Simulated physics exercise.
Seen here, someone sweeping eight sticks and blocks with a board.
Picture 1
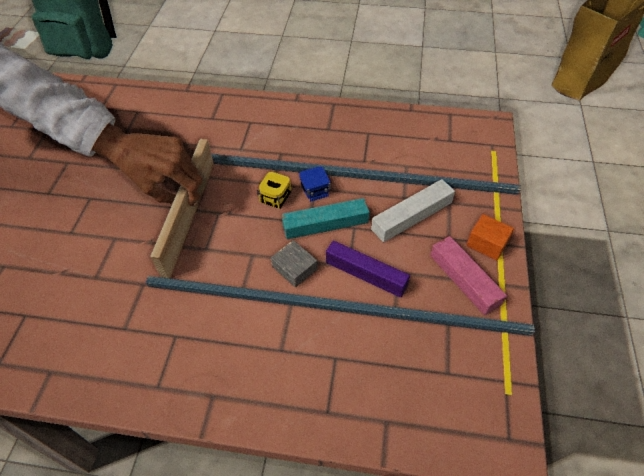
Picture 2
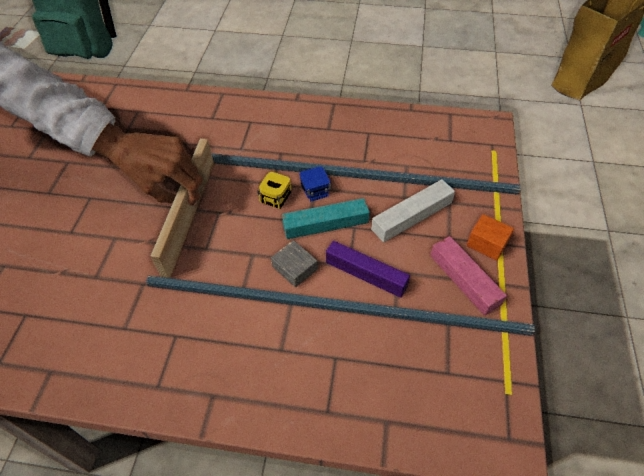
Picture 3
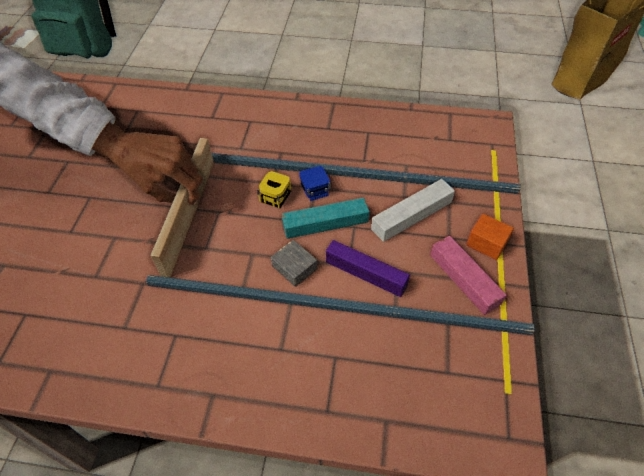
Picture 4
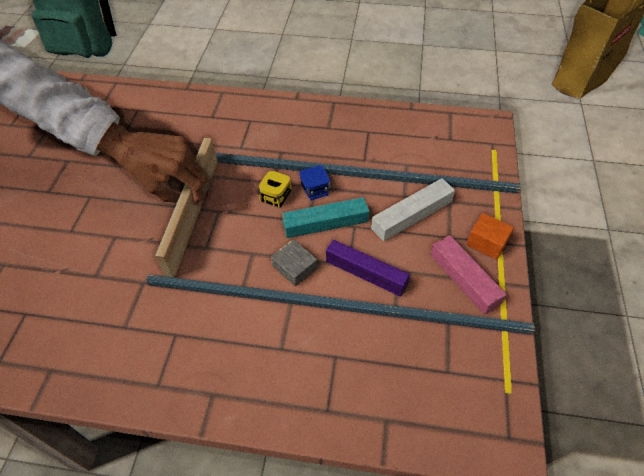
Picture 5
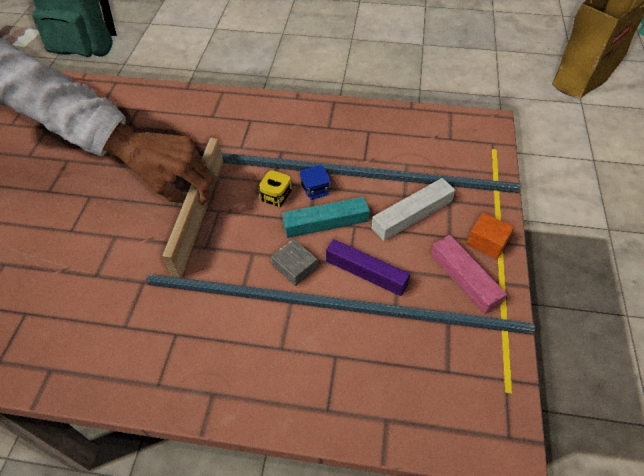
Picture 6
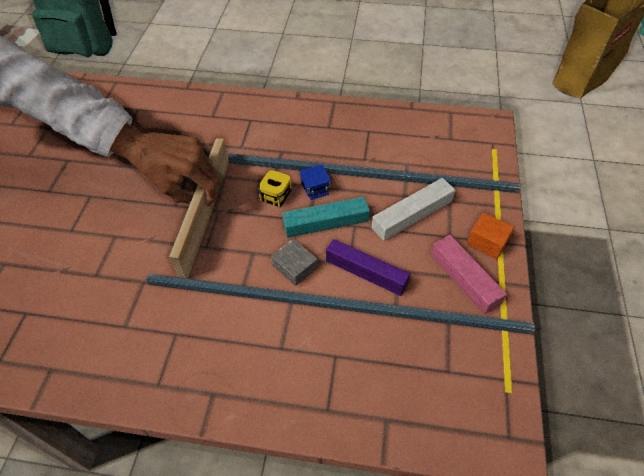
A dark hand in a grey sleeve holds a wooden board upright at the left of a brick-patterned tabletop, seen from above at an angle over a pale tiled floor. Between two blue strips lie yellow, blue, turquoise, grey, purple, white, pink and orange pieces, the last two by a yellow line. The hand slides the board slightly right, while the pieces and camera stay still.
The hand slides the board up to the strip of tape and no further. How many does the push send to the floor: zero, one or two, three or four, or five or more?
Outcome: The number that fall off is five or more.
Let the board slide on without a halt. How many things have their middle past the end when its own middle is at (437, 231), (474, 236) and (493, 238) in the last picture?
Past the end: 0, 3 and 6.
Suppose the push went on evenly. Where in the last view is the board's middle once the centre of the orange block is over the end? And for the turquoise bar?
About (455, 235), and (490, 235) for the other.
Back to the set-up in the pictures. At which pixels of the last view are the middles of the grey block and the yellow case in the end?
Near (530, 301) and (513, 213).
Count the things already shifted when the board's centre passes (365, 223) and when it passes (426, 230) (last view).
The counts are 6 and 8.
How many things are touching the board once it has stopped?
2 of them.
A little later, none off yet; orange block at rest near (490, 236); pink bar at rest near (467, 273); white bar at rest near (414, 209).
Next, none off yet; orange block at rest near (490, 236); pink bar at rest near (467, 273); white bar shifted a little near (439, 220).
Later still, none off yet; orange block shifted about its own width near (530, 254); pink bar shifted about its own width near (528, 287); white bar shifted about its own width near (514, 233).
When it is over, the number that fall off is five or more; down, blue case, turquoise bar, purple stick, white bar, pink bar and orange block.
